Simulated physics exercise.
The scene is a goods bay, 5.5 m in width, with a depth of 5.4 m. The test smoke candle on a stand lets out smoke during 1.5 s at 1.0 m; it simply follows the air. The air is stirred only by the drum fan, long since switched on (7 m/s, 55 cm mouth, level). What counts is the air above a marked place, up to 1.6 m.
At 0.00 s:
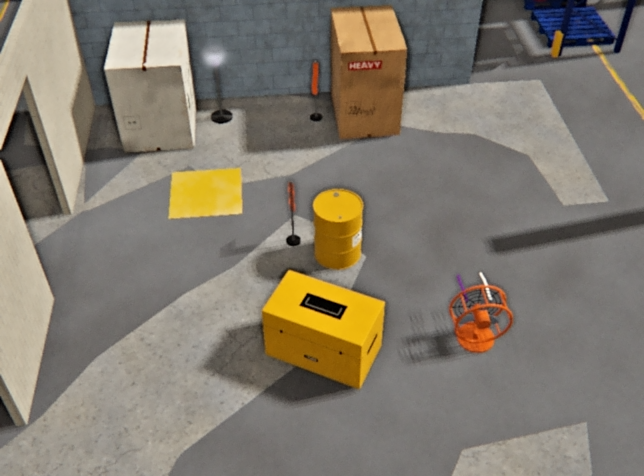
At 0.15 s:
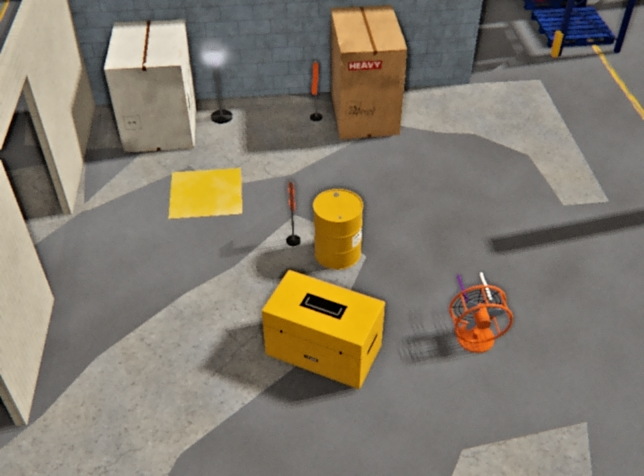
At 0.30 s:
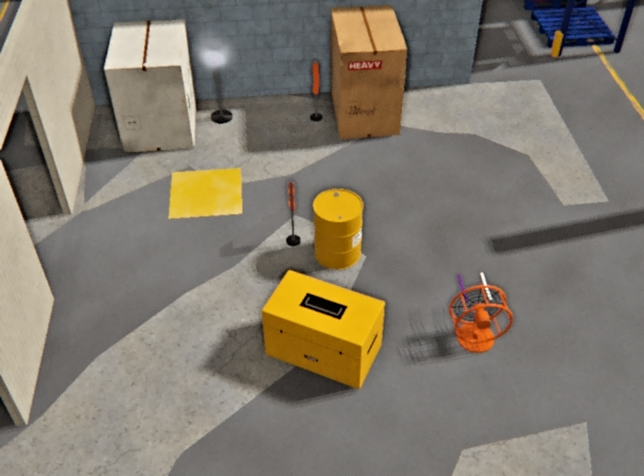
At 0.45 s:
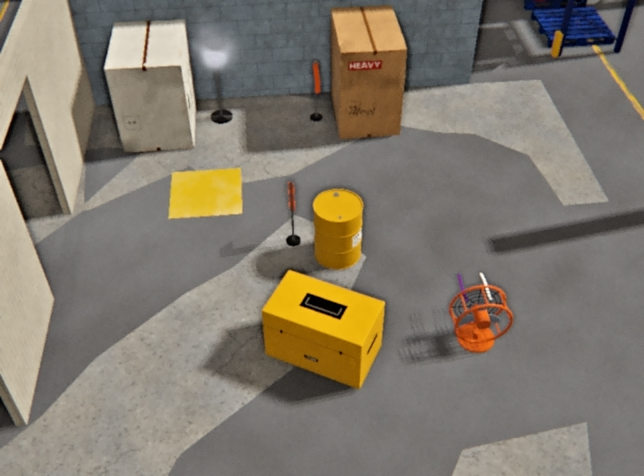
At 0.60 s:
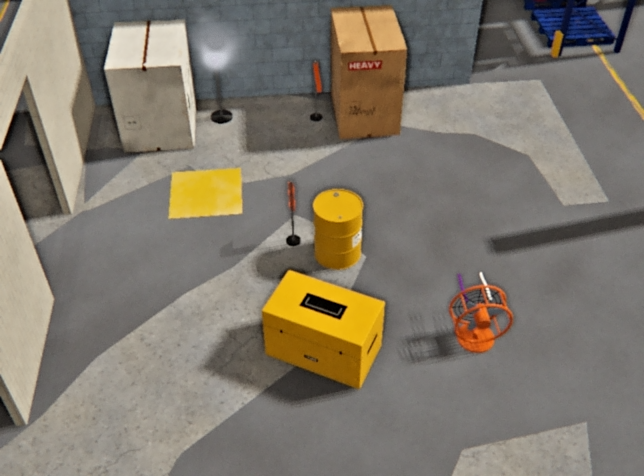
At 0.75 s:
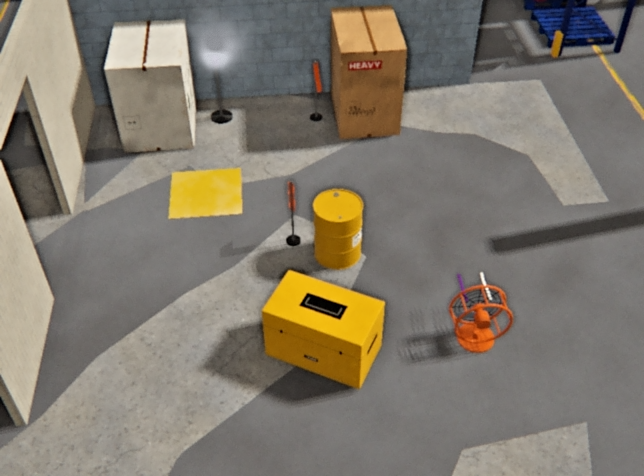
A bright yellow packing case sits in the middle of a grey goods bay with pale floor patches, seen from above at an angle. Behind it stand a yellow drum, a yellow floor square, thin stands with reddish ribbons, and a white and a brown carton by the wall, with an orange fan at right. Pale smoke hovers above a dark stand, shifting only faintly, while all else appears still.
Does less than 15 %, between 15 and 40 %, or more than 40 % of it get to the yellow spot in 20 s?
Over the yellow spot: Under 15 %.
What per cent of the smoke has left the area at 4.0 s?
Near 0 %.
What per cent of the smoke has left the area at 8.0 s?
About 20 %.
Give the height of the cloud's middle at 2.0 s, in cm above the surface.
About 120 cm.
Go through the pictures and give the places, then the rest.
In the first picture, the smoke is thickest near (214, 56), the test smoke candle on a stand stands at (216, 69) and the drum fan is at (481, 315).
In the second picture, the smoke is thickest near (213, 53) and the yellow spot is centred on (206, 193).
In the third picture, the smoke is thickest near (213, 52), a ribbon ends at (316, 94) and a ribbon ends at (292, 211).
In the fourth picture, the smoke is thickest near (214, 51), the top of a large carton is at (368, 28) and the top of a packing case is at (323, 306).
In the fifth picture, the smoke is thickest near (215, 50).
In the sixth picture, the smoke is thickest near (216, 49) and reaches out to (229, 28), a ribbon ends at (320, 92) and a ribbon ends at (292, 211).
By 2.0 s, 0 % has passed over the yellow spot; 0 % has left the area, and the middle of the rest is near (243, 32).
By 4.0 s, 0 % has passed over the yellow spot; 0 % has left the area, and the middle of the rest is near (308, 14).
By 8.0 s, 0 % has passed over the yellow spot; 21 % has left the area, and the middle of the rest is near (276, 18).
By 20.0 s, 0 % has passed over the yellow spot; 78 % has left the area, and the middle of the rest is near (218, 19).
